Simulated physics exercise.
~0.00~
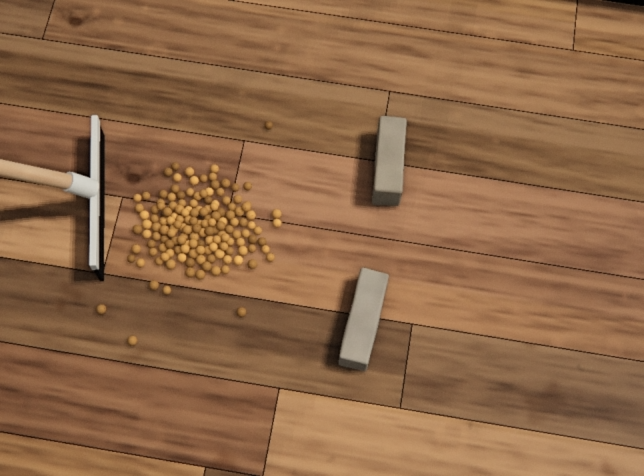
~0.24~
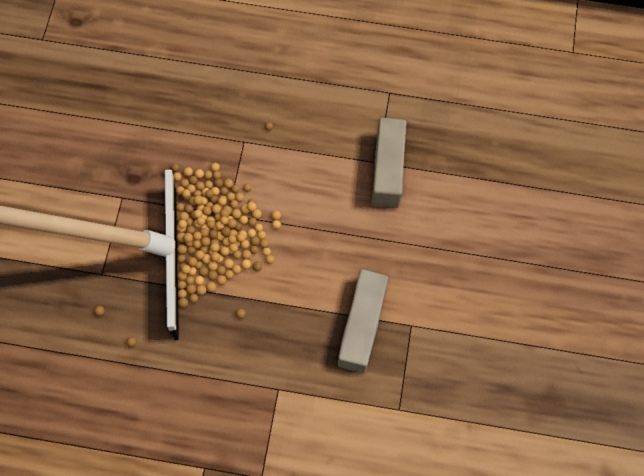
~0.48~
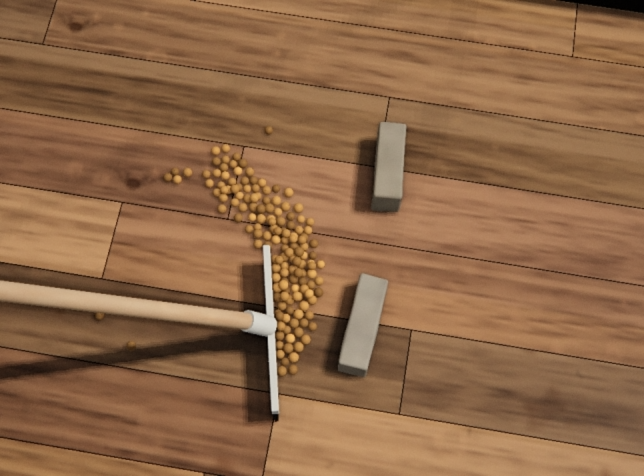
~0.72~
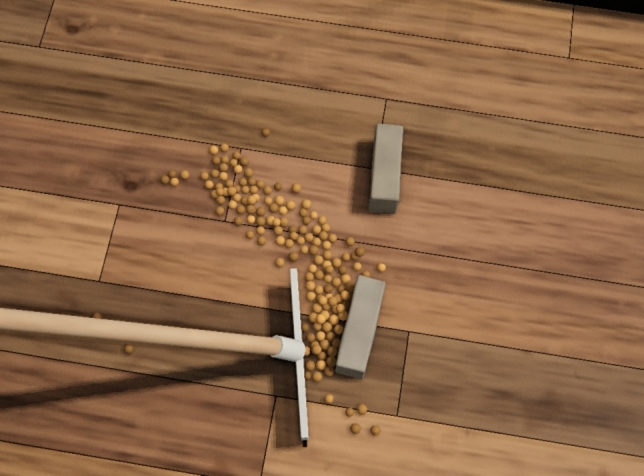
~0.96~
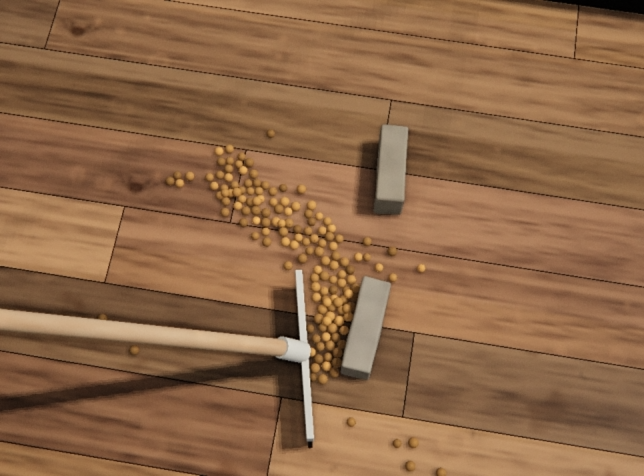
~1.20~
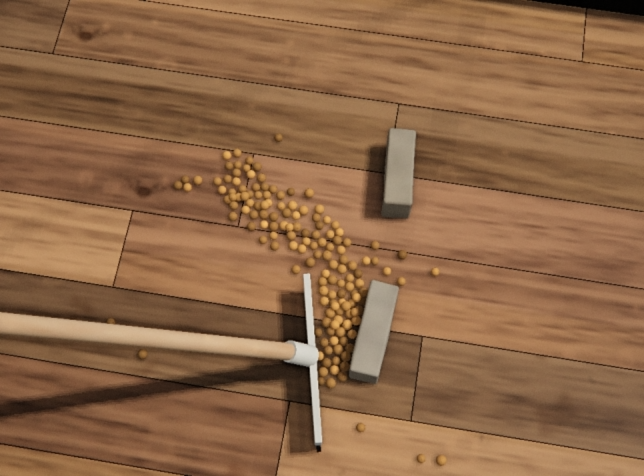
On a wooden plank floor, a loose pile of small round wooden beads lies between a squeegee on the left and two grey blocks standing apart on the right. The squeegee slides right and downward, its upright blade pressing into the pile. As it drops lower, it pushes the lower beads ahead while others trail behind above it in a slanting band. The blade then nears the lower block and stops, packing beads against it. A few roll past below the block and a few slip toward the gap, but most stay short of the blocks.
